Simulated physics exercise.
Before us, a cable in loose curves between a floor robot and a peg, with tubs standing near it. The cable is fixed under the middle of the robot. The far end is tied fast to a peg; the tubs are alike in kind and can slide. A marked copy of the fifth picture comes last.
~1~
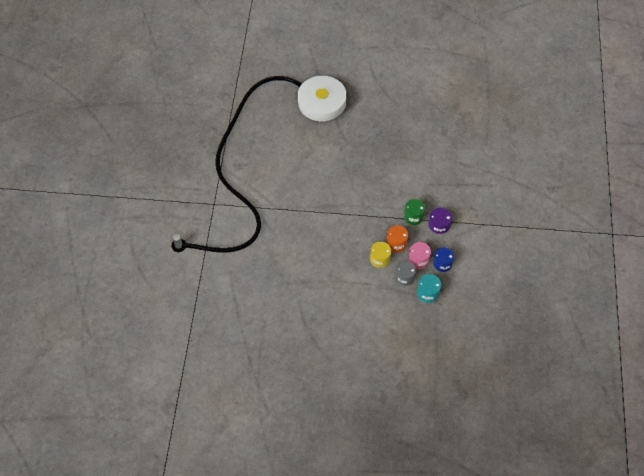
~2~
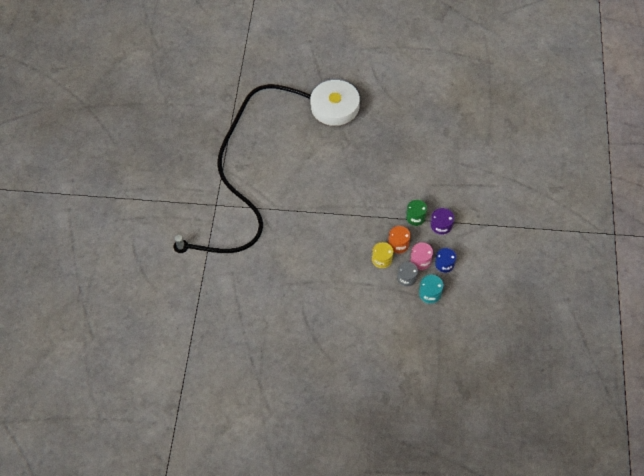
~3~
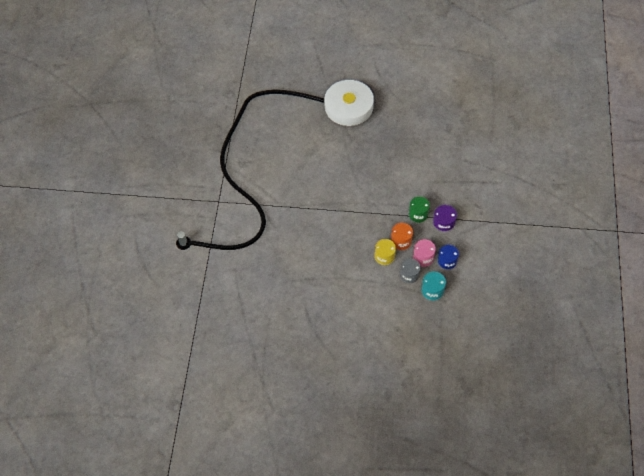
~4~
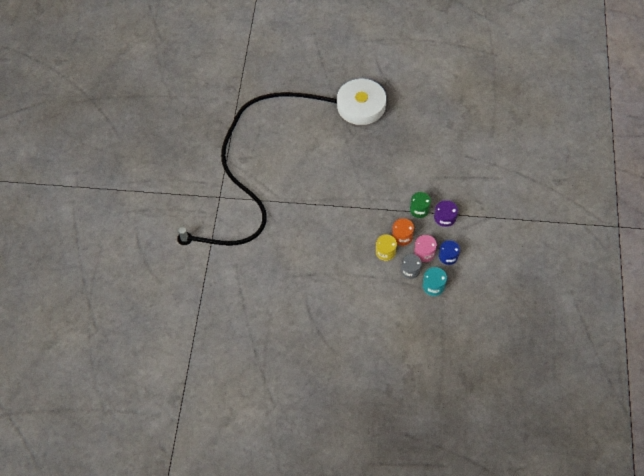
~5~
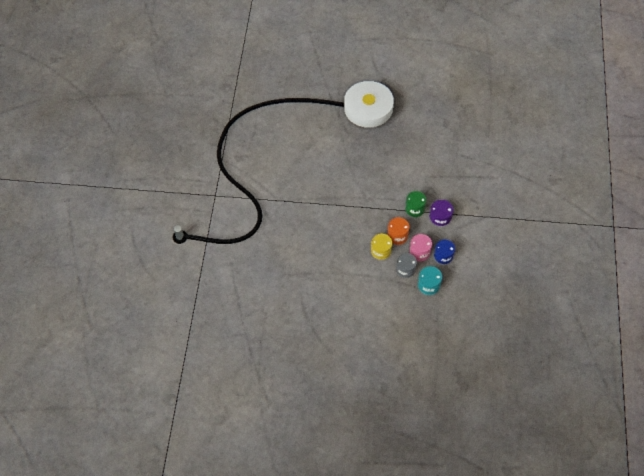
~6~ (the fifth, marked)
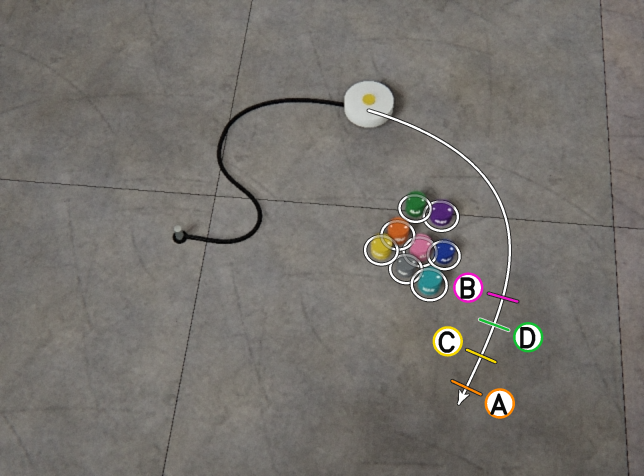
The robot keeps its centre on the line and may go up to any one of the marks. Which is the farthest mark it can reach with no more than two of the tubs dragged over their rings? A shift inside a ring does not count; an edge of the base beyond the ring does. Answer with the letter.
As far as tick D.
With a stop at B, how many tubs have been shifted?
The count is none.
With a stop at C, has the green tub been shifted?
Yes.
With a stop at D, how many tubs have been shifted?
By then, two.
On the marked copy, A at (466, 388); B at (503, 297); C at (481, 356); D at (494, 325); the route from (369, 110) via (507, 224) to (459, 404).
Following D. Soon after the start, robot (462, 150).
Later, robot (511, 235).
In the end, robot (495, 321); purple tub (431, 225); green tub (413, 215); two over the rings.
As for the rest, A has eight over the rings; B is within the limit but short; C has seven over the rings.
